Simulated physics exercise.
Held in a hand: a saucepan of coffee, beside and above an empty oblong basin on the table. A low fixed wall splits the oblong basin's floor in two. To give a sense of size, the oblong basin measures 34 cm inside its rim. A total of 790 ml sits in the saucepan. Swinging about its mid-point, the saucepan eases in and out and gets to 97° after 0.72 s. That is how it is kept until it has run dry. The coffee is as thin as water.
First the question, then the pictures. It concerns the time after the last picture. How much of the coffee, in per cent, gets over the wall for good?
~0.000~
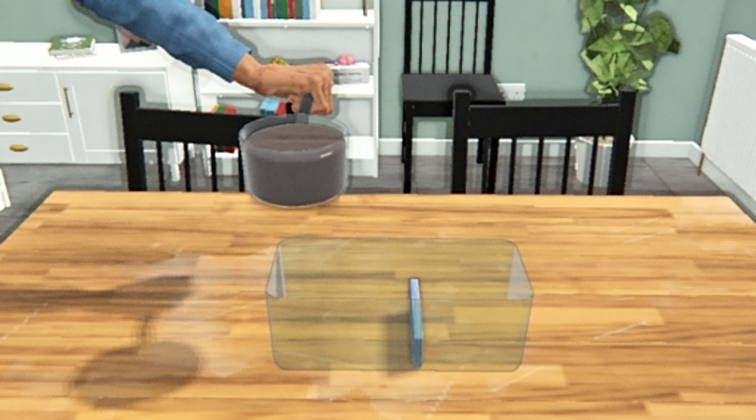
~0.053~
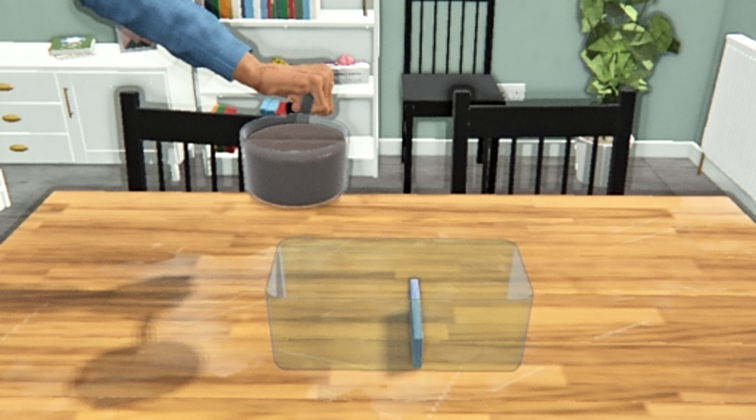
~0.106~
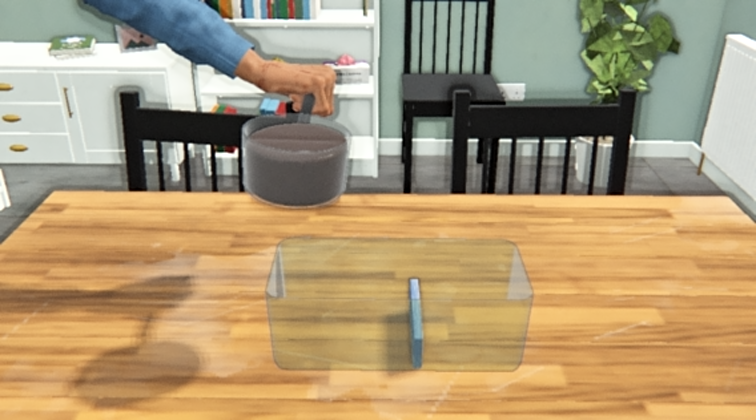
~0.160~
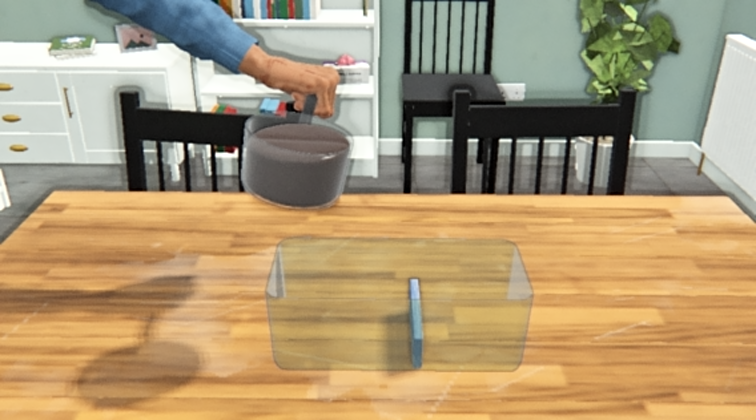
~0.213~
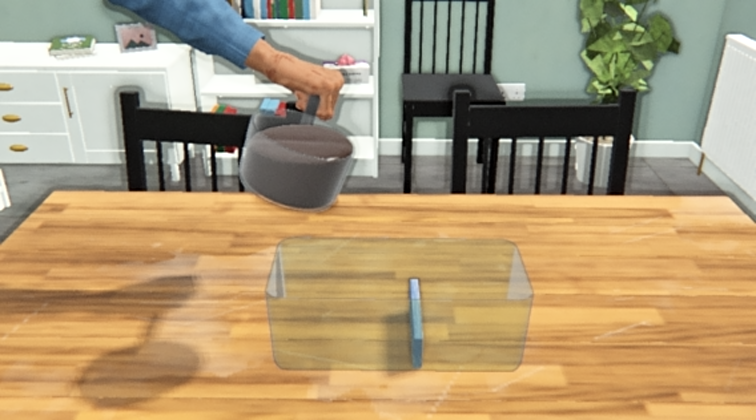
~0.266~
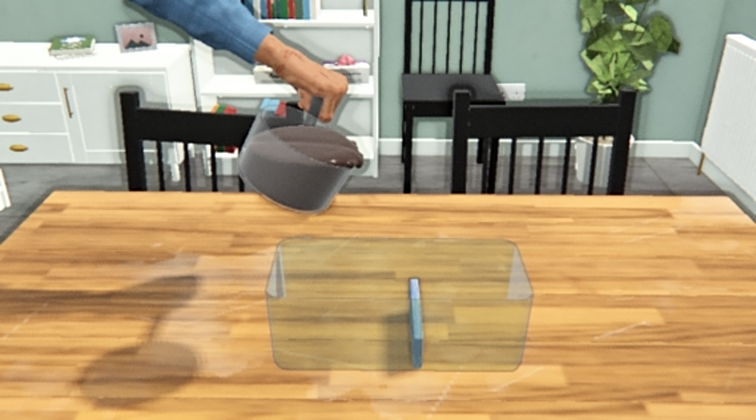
25 %.
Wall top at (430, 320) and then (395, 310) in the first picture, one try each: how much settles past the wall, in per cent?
First 10, then 65 per cent.
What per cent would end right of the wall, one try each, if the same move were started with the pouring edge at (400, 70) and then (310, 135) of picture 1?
Some 90 and 5 per cent, in that order.
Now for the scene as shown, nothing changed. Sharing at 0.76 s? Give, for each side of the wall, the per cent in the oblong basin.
Left roughly 56 per cent, right roughly 24.
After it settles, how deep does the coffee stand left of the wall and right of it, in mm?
Around 22 mm deep on the left, around 10 mm deep on the right.
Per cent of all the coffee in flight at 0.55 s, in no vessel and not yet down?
Near 40 per cent at that time.
By 0.55 s the tilt is 85° and 40 per cent is still to pour, 14 is left of the wall and 6 right of it.
By 0.76 s the tilt is 97° and 10 per cent is still to pour, 56 is left of the wall and 23 right of it.
By 0.98 s the tilt is 97° and 2 per cent is still to pour, 67 is left of the wall and 23 right of it.
By 1.22 s the tilt is 97° and 1 per cent is still to pour, 72 is left of the wall and 25 right of it.
At rest 73 per cent lies left of the wall, 25 right of it and 3 outside.
